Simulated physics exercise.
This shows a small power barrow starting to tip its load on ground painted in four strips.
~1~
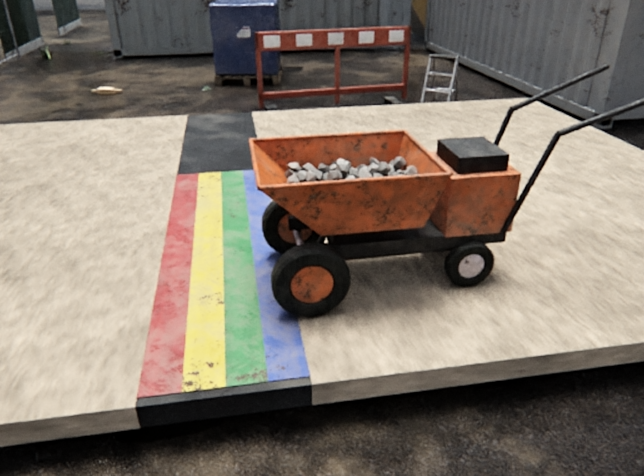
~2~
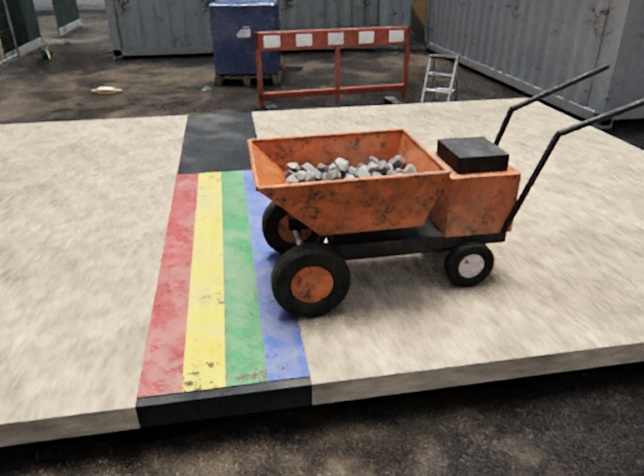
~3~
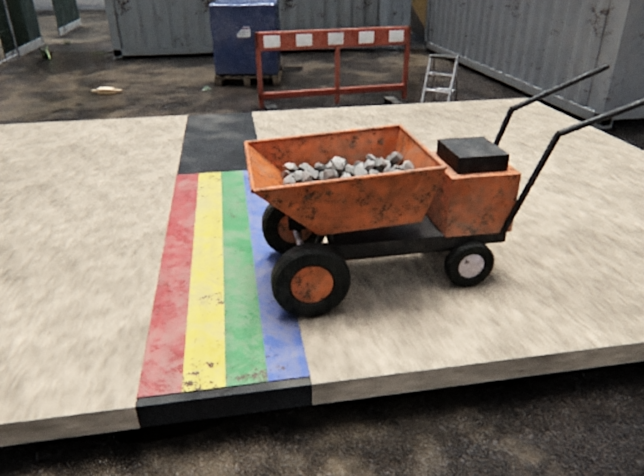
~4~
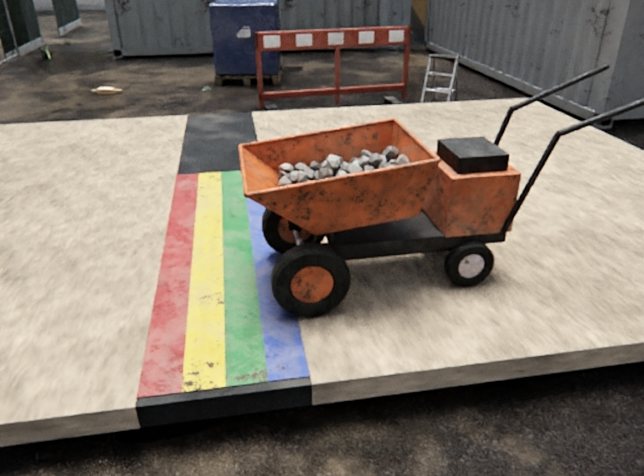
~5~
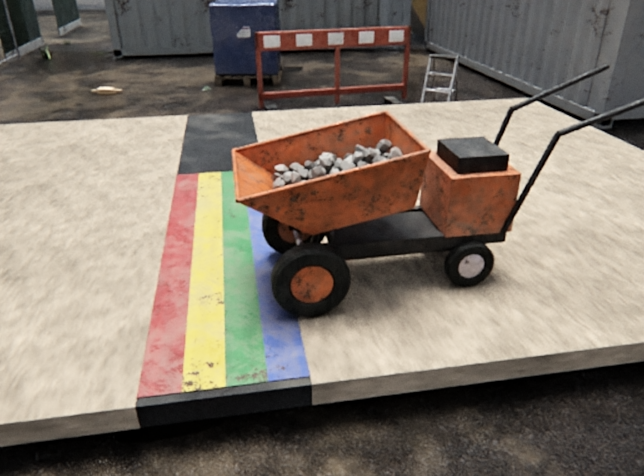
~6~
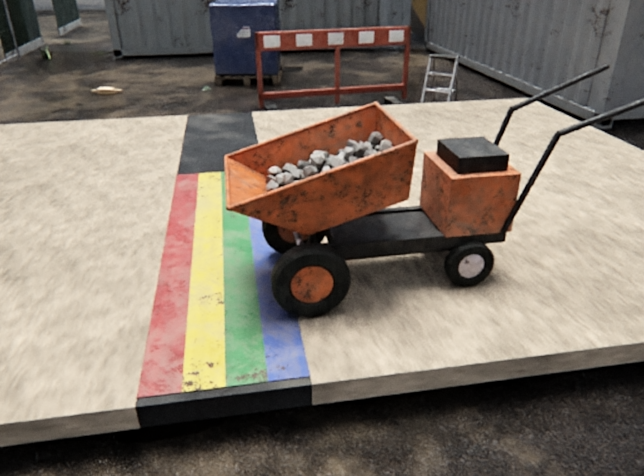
An orange barrow's skip, loaded with grey broken stones, sat level at first, then tilted gradually down to the left toward red, yellow, green and blue strips while its wheels stayed still.
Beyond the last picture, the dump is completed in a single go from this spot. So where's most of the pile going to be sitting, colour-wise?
Most of it sits on red.
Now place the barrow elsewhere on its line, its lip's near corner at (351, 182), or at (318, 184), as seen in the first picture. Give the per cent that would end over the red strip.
Okay, so the first one ends at 10 % and the second at 20 %.
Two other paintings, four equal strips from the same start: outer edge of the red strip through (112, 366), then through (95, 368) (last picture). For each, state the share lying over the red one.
First 30 in a hundred, then 30 in a hundred.
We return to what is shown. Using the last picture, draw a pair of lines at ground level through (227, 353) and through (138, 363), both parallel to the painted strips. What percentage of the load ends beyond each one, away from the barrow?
Around 70 percent for the first and 20 percent for the second.
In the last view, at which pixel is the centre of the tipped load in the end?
Last view, centre at rest - approx. (161, 287).
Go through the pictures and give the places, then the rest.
The first frame shows lip of the skip (260, 188), level; top of the load (355, 176), broken stones; blue strip (283, 342); green strip (244, 346); yellow strip (205, 351); red strip (164, 355).
The second frame shows lip of the skip (258, 189), level; top of the load (354, 175).
The third frame shows lip of the skip (254, 191), tipped barely; top of the load (360, 178).
The fourth frame shows lip of the skip (247, 195), tipped a little; top of the load (370, 171).
The fifth frame shows lip of the skip (238, 201), tipped a little; top of the load (377, 169).
The sixth frame shows lip of the skip (229, 209), tipped clearly; top of the load (369, 163); blue strip (283, 342); green strip (244, 346); yellow strip (205, 351); red strip (164, 355).
Just after the last frame, skip tipped steeply; every one in the skip.
A moment on, skip tipped right over; the larger part in the skip; just a few over the yellow strip; about a tenth over the red strip; just a few off the paint.
Further on, skip tipped right over; roughly a third in the skip; about a tenth over the yellow strip; roughly a third over the red strip; roughly a quarter off the paint.
When it is over, skip tipped right over; roughly a third in the skip; not one over the blue strip; not one over the green strip; about a tenth over the yellow strip; roughly a third over the red strip; roughly a quarter off the paint.
